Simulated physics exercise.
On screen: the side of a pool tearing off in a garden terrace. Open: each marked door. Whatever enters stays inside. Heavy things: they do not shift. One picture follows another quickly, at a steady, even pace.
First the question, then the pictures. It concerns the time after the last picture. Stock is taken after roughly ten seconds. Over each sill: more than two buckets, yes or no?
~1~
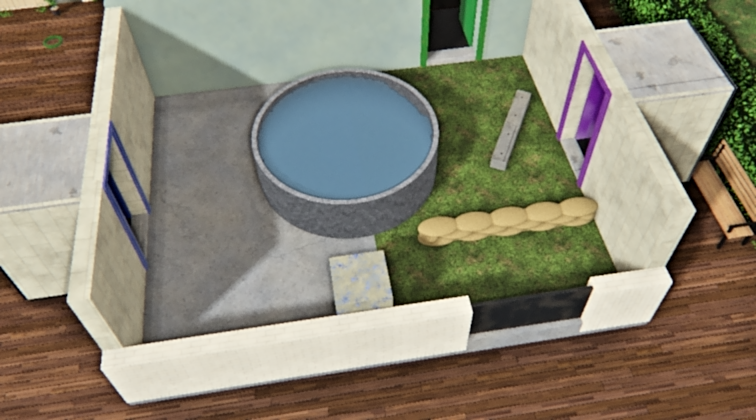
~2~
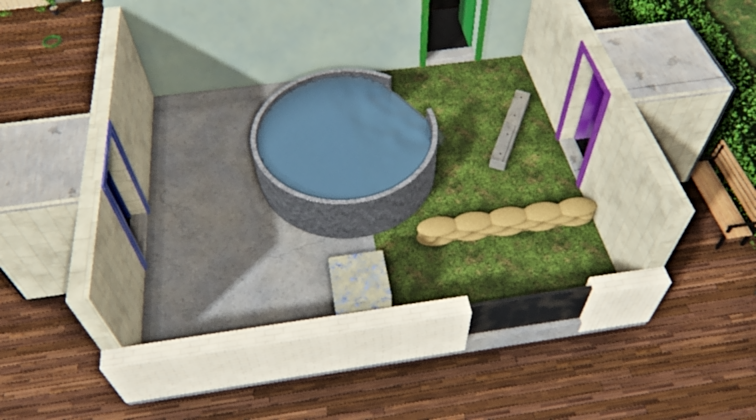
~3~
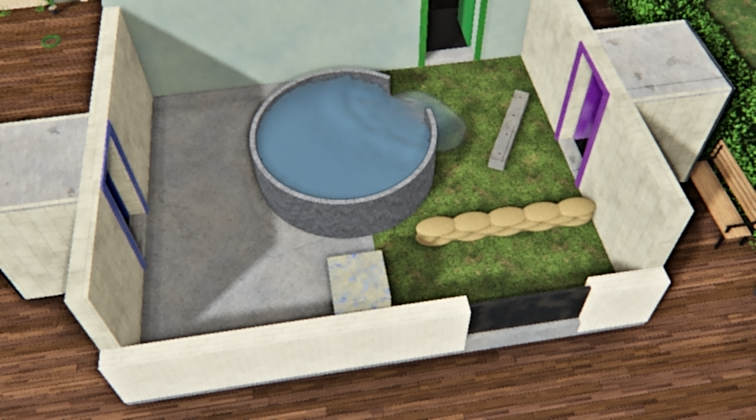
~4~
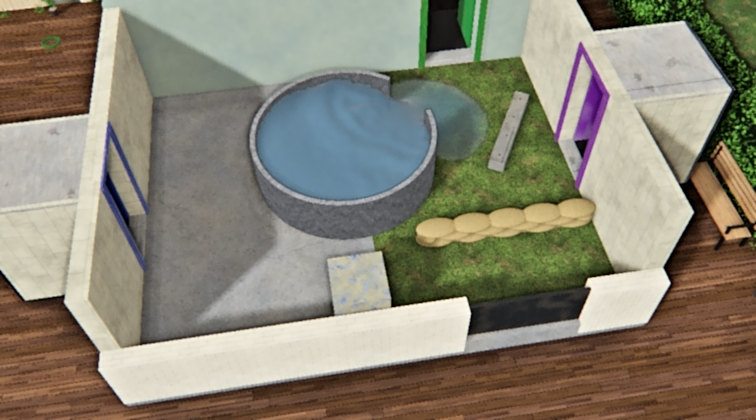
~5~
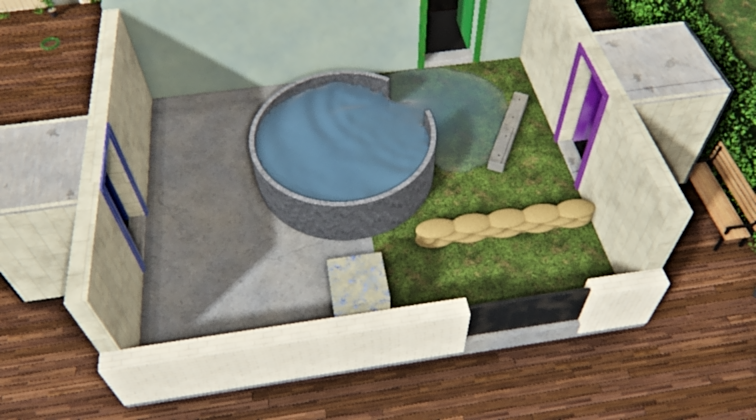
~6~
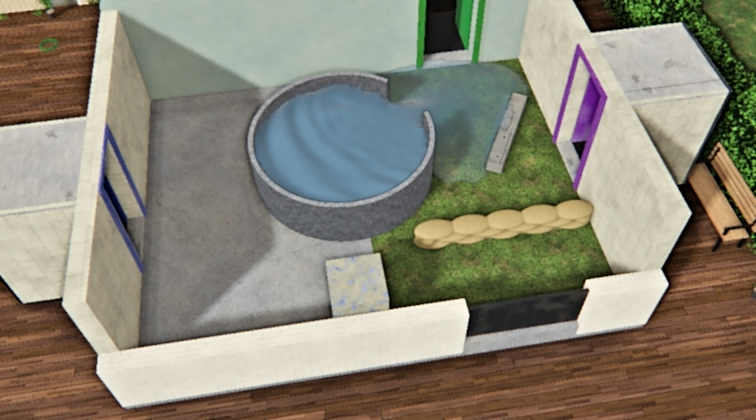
Blue door: No, not more; purple door: Yes, more; green door: Yes, more.
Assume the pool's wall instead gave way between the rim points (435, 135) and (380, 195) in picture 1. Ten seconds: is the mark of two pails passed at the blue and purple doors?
Note - blue door: Below threshold; purple door: Above threshold.
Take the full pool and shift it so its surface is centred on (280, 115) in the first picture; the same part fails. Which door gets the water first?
First: The door marked green.
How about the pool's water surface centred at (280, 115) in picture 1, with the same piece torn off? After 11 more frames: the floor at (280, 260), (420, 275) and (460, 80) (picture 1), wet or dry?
Spared, spared, soaked.
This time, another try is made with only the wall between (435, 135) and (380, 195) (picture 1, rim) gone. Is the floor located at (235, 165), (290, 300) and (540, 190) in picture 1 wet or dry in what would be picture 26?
Going through them one by one, I'd say high and dry, then waterlogged, then waterlogged.
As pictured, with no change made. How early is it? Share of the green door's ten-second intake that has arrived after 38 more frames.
Around 75 percent.
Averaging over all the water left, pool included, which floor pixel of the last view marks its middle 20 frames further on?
Near (400, 148) in the last view.
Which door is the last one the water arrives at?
Answer: The blue door.
A moment on, water covers 20 % of the floor; the blue door not reached, the purple door not reached, the green door over two buckets in.
Next, water covers 30 % of the floor; the blue door not reached, the purple door wet at the sill, nothing in, the green door far over two buckets in.
Then, water covers 40 % of the floor; the blue door not reached, the purple door under two buckets in, the green door far over two buckets in.
Later, water covers 60 % of the floor; the blue door not reached, the purple door over two buckets in, the green door far over two buckets in.
In the end, water covers 90 % of the floor; the blue door wet at the sill, nothing in, the purple door far over two buckets in, the green door far over two buckets in.
